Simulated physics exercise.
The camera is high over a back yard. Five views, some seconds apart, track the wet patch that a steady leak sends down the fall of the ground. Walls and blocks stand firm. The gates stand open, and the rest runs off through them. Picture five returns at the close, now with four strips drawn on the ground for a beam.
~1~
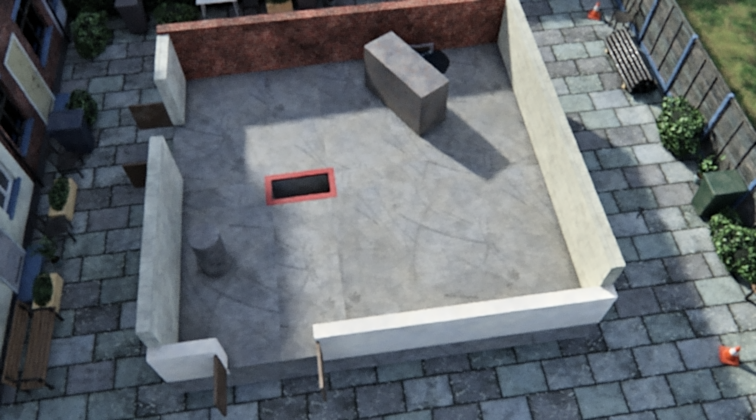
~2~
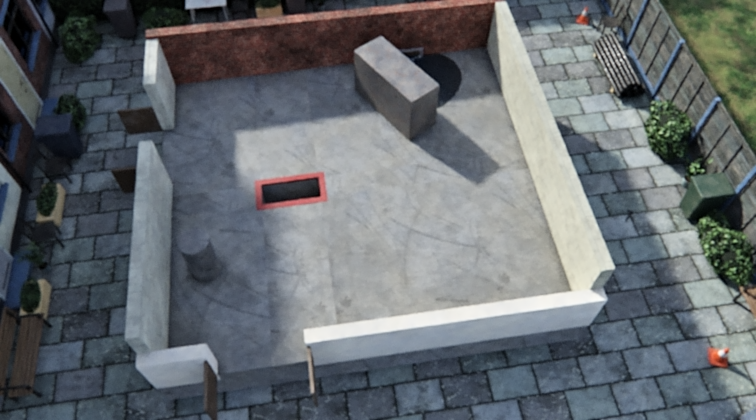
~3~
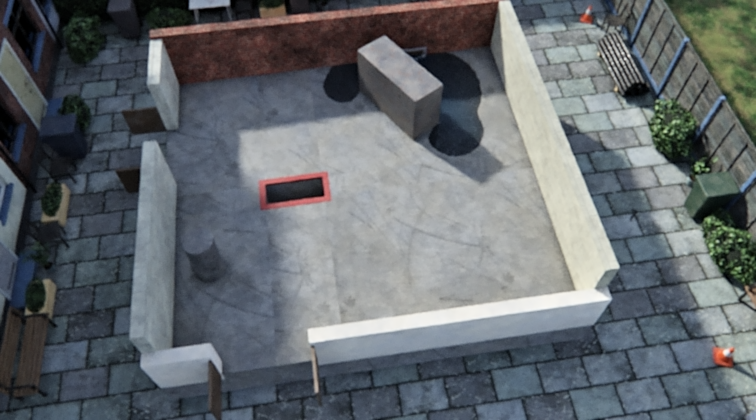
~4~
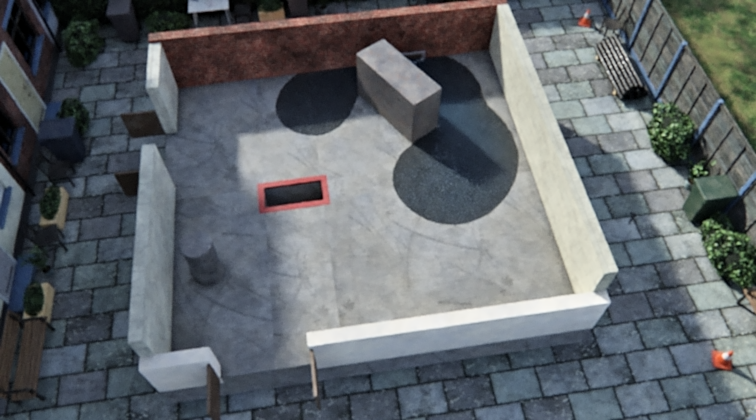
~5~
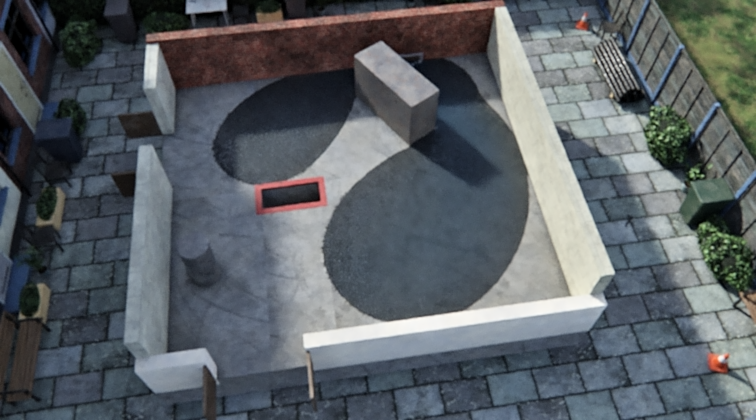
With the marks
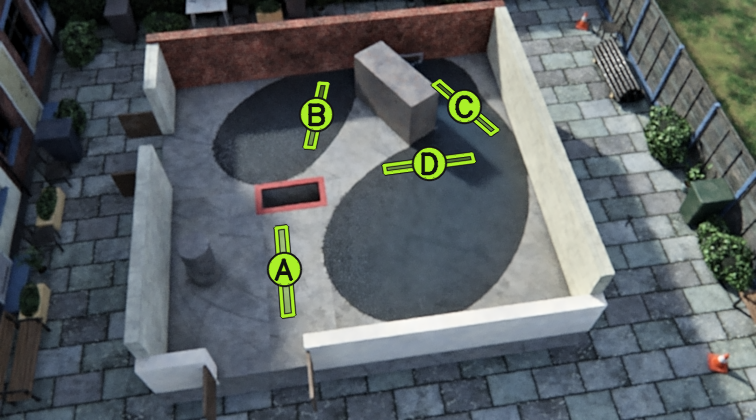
Dark water spread from behind a grey block near the brick wall of a walled yard, flowing around both sides and widening across the concrete floor, while the red-edged gully stayed dry.
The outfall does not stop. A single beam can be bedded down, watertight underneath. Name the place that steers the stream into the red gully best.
Take D.
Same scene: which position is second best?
B it is.
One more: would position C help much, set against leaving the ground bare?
No.
On the marked copy, A from (288, 315) to (281, 227); B from (309, 147) to (323, 83); C from (436, 82) to (494, 132); D from (384, 169) to (472, 157).
Choosing A, about 4 % of the stream runs into the red gully, about 92 % out by the gates.
Choosing B, about 13 % of the stream runs into the red gully, about 85 % out by the gates.
Choosing C, about 4 % of the stream runs into the red gully, about 92 % out by the gates.
Choosing D, about 27 % of the stream runs into the red gully, about 71 % out by the gates.
